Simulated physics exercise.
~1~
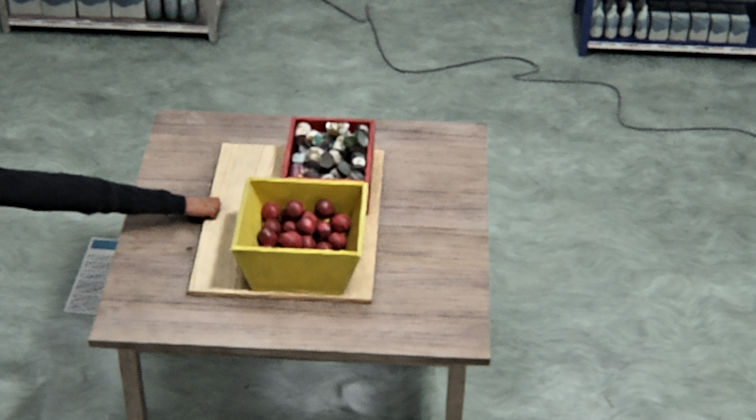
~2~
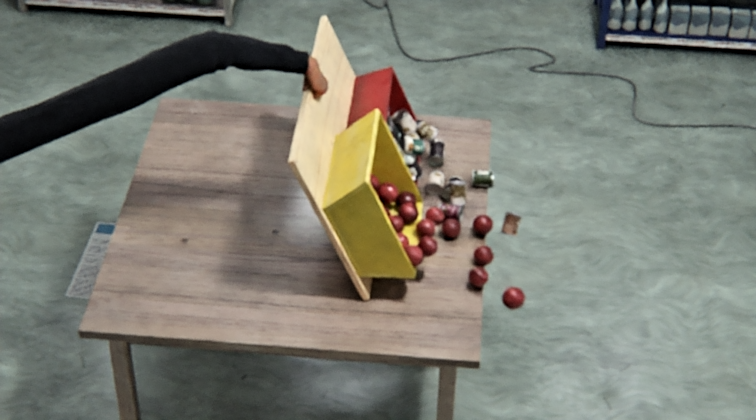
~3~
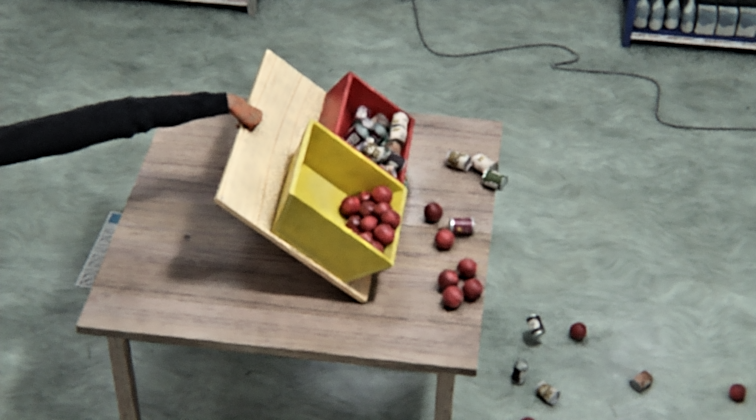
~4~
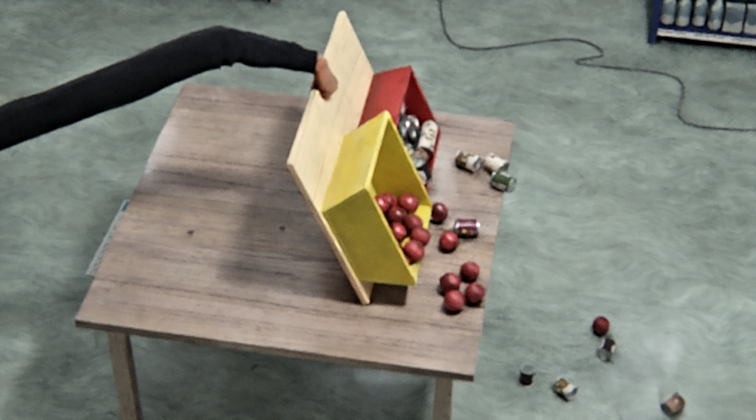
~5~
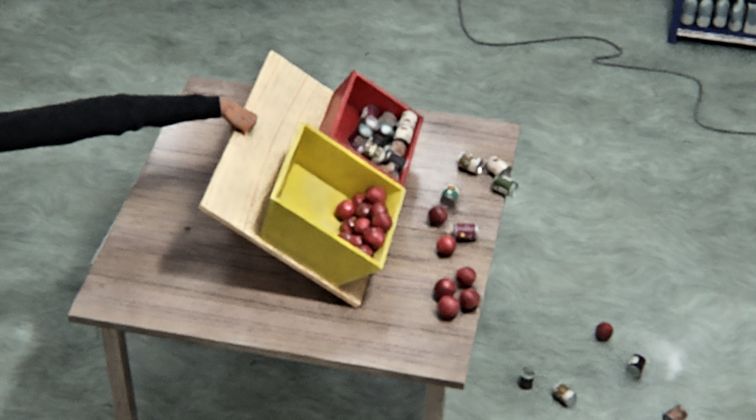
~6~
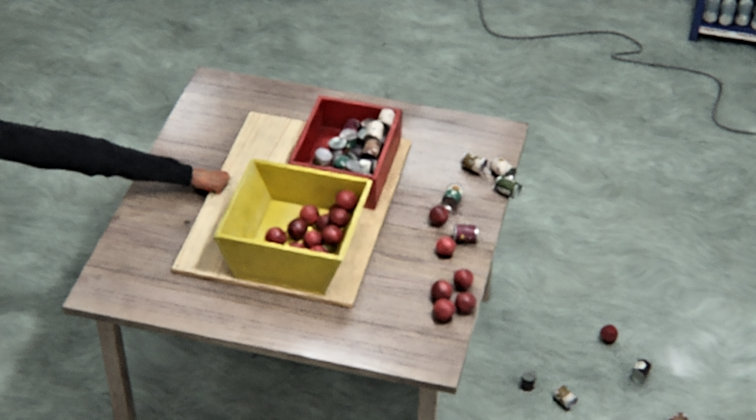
Red apples and small tins spilling from yellow and red crates as a hand tips their board twice, then lowers it flat.
